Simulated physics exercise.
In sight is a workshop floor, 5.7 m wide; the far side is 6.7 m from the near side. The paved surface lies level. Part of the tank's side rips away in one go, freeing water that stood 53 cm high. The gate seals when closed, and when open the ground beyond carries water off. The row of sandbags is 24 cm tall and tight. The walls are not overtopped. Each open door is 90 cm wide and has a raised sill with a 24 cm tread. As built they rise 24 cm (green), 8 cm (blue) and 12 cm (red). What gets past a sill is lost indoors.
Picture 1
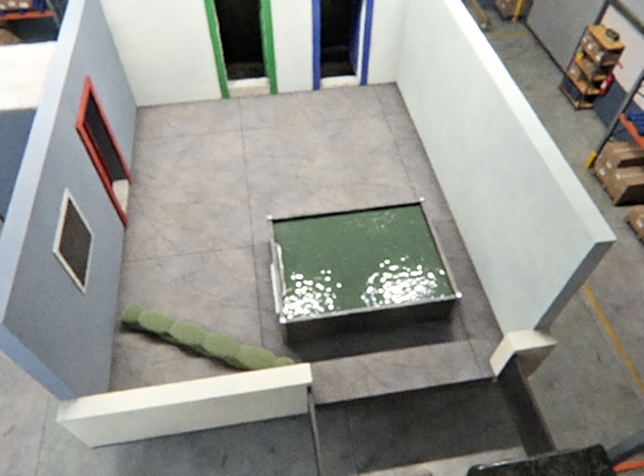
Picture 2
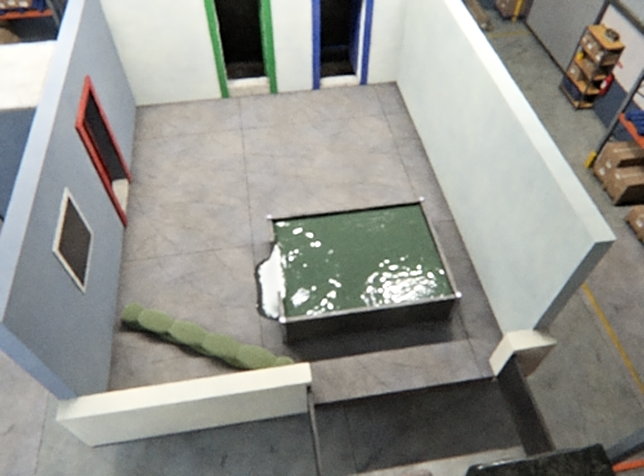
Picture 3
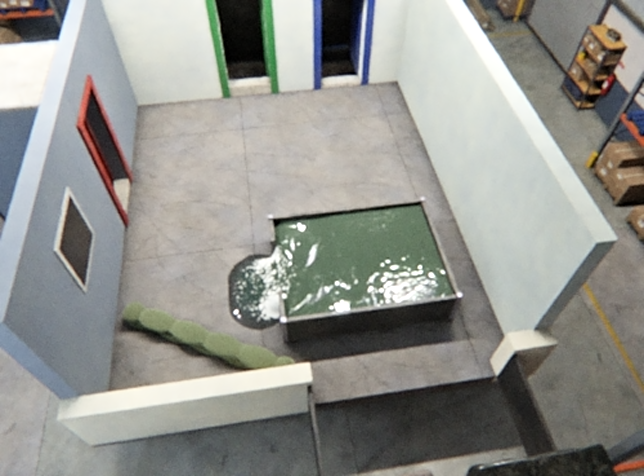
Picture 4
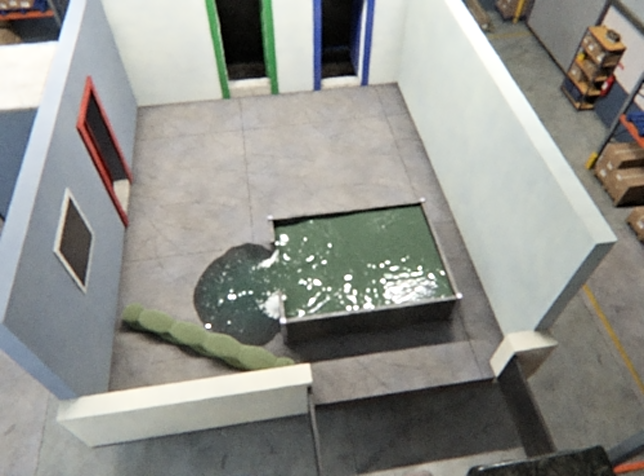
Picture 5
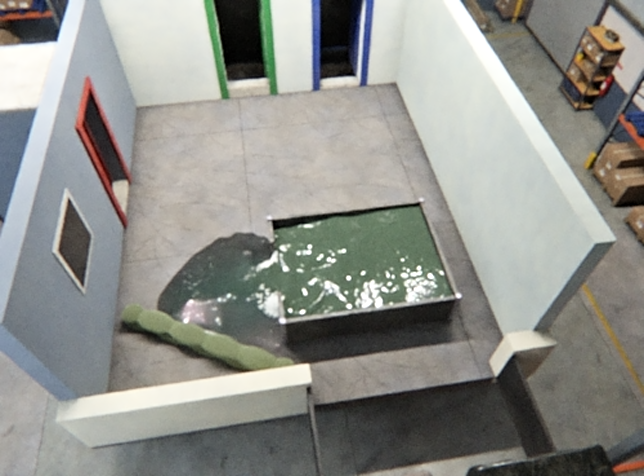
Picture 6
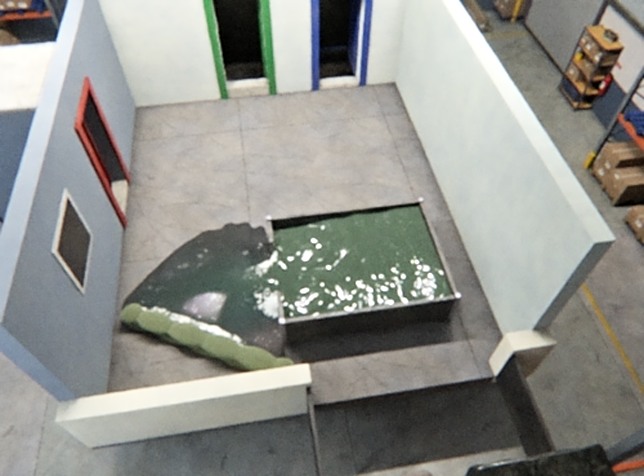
The clip shows a tank of green water in a walled workshop bay; its left side opens, and water pours out, spreading leftward across the grey floor in a widening dark pool that reaches a low green barrier.
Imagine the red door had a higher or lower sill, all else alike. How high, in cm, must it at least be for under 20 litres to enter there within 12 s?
Close to 7.5 cm is just enough.
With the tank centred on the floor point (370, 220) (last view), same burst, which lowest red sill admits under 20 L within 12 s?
Then roughly 14.0 cm.
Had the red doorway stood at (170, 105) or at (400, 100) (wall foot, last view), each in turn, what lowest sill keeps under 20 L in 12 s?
Roughly 16 and 9.5 cm.
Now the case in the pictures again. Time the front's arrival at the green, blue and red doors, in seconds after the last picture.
Arrival: Green 3.0 s, blue 4.0 s, red 0.9 s.
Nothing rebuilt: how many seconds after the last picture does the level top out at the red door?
Around 2.0 s.
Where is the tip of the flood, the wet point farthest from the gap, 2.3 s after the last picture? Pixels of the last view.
At about (137, 107).
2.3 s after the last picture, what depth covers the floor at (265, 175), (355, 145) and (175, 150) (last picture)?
In that order: 0, 0 and 5 cm.
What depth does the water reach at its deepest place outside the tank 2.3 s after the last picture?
About 29 cm.
Then, 0.7 s after the last picture water covers 15 % of the floor, deepest (34 cm) near (119, 284); it has not reached the red door.
Then, 2.3 s after the last picture water covers 35 % of the floor, deepest (29 cm) near (119, 284); 13 cm at the red door, 1 litre in over its 12 cm sill.
Then, 11.3 s after the last picture water covers 95 % of the floor, deepest (10 cm) near (505, 357); 5 cm at the red door, 2 litres in over its 12 cm sill.
At the red door as built, the water peaked near 13 cm, 2.1 s after the last picture.
Run again over the same 12 s with other heights there, 31 litres in over 6.5 cm, 11 litres over 9 cm. The limit of 20 litres is kept from about 7.5 cm up.
